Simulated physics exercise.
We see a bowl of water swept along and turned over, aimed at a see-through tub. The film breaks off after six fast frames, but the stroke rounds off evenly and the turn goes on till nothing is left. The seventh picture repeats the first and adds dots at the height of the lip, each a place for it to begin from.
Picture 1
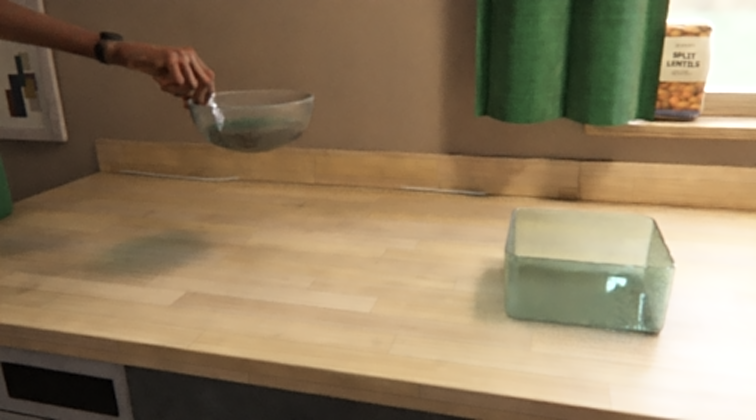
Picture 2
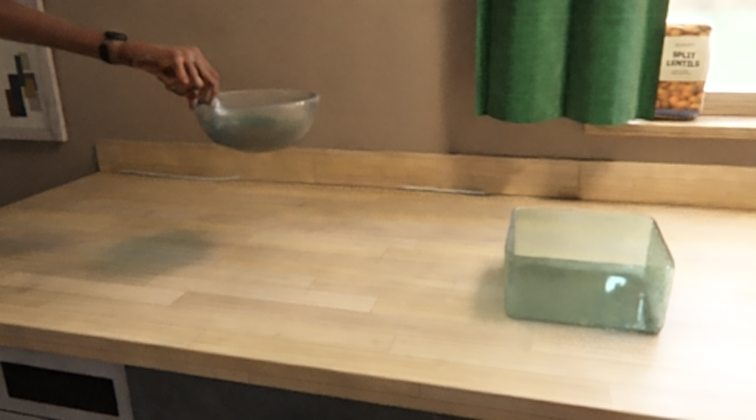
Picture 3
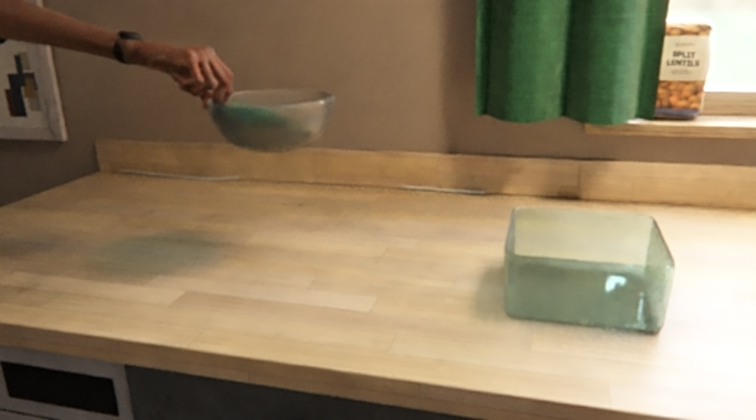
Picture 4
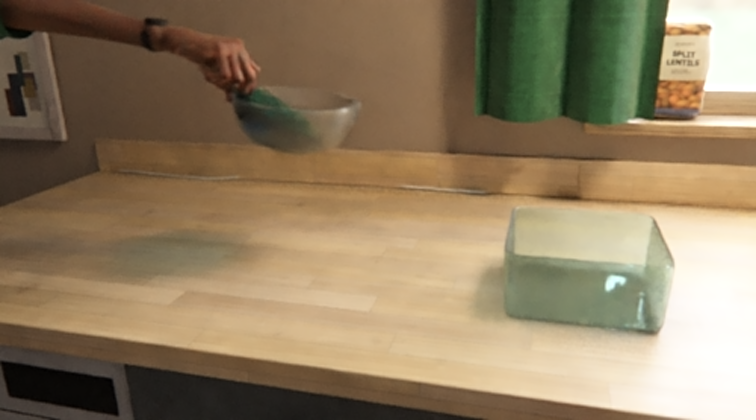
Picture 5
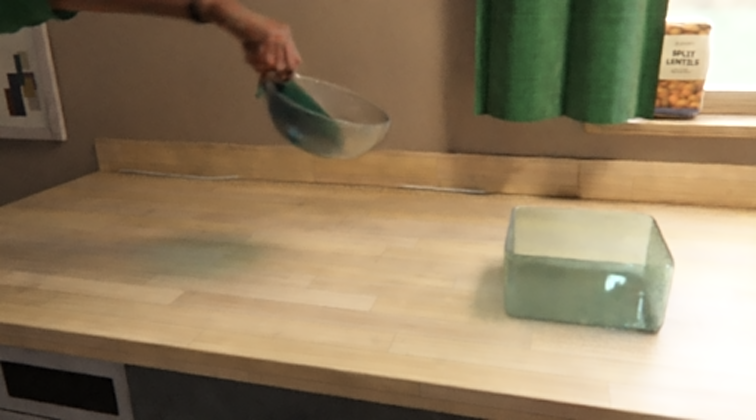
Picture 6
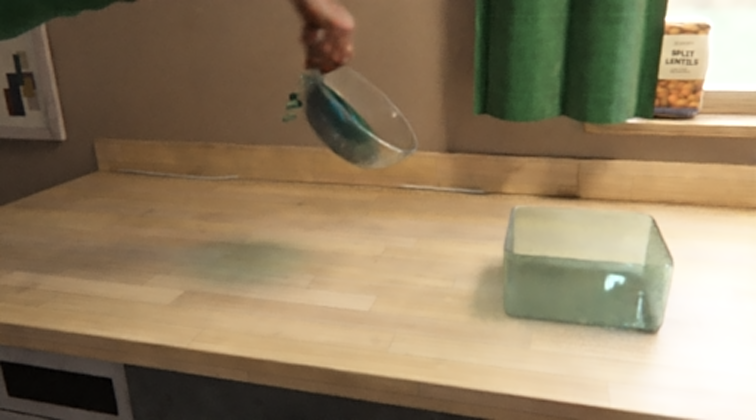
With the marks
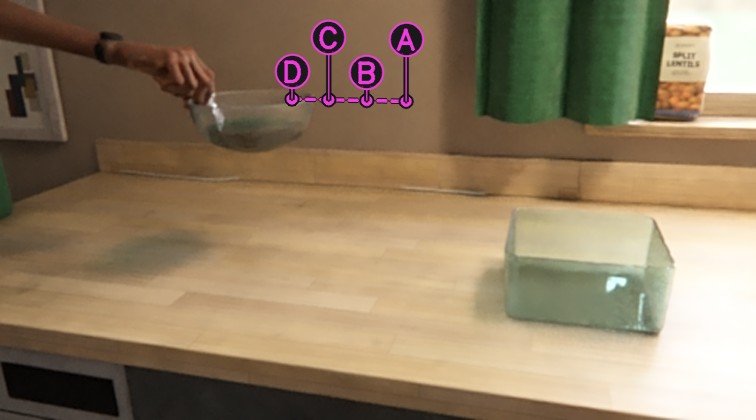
A glass bowl of water moving right above a wooden counter, a hand tilting it steeply, with a clear tub standing at right.
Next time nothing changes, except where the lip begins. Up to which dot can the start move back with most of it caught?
It is C.
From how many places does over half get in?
Three.
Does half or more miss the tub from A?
No, not at all.
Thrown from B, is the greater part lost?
No.
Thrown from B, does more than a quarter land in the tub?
Yes.
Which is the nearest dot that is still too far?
Here it is dot D.
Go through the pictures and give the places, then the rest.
Upright, lip at (307, 99); tub from (504, 315) to (663, 332); nothing has left yet.
Upright, lip at (312, 99); nothing has left yet.
Upright, lip at (328, 99); nothing has left yet.
Tipped about 6°, lip at (354, 106); water is over the rim, down to (251, 92).
Tipped about 21°, lip at (387, 123); water is over the rim, down to (262, 95).
Tipped about 42°, lip at (414, 148); water is over the rim, down to (290, 119).
On the marked copy, A at (406, 101); B at (366, 100); C at (328, 99); D at (292, 99).
With A, about 68 % lands in the tub, 4 % falls short and 27 % goes beside or beyond.
With B, about 84 % lands in the tub, 9 % falls short and 7 % goes beside or beyond.
With C, about 68 % lands in the tub, 21 % falls short and 11 % goes beside or beyond.
With D, about 31 % lands in the tub, 59 % falls short and 10 % goes beside or beyond.
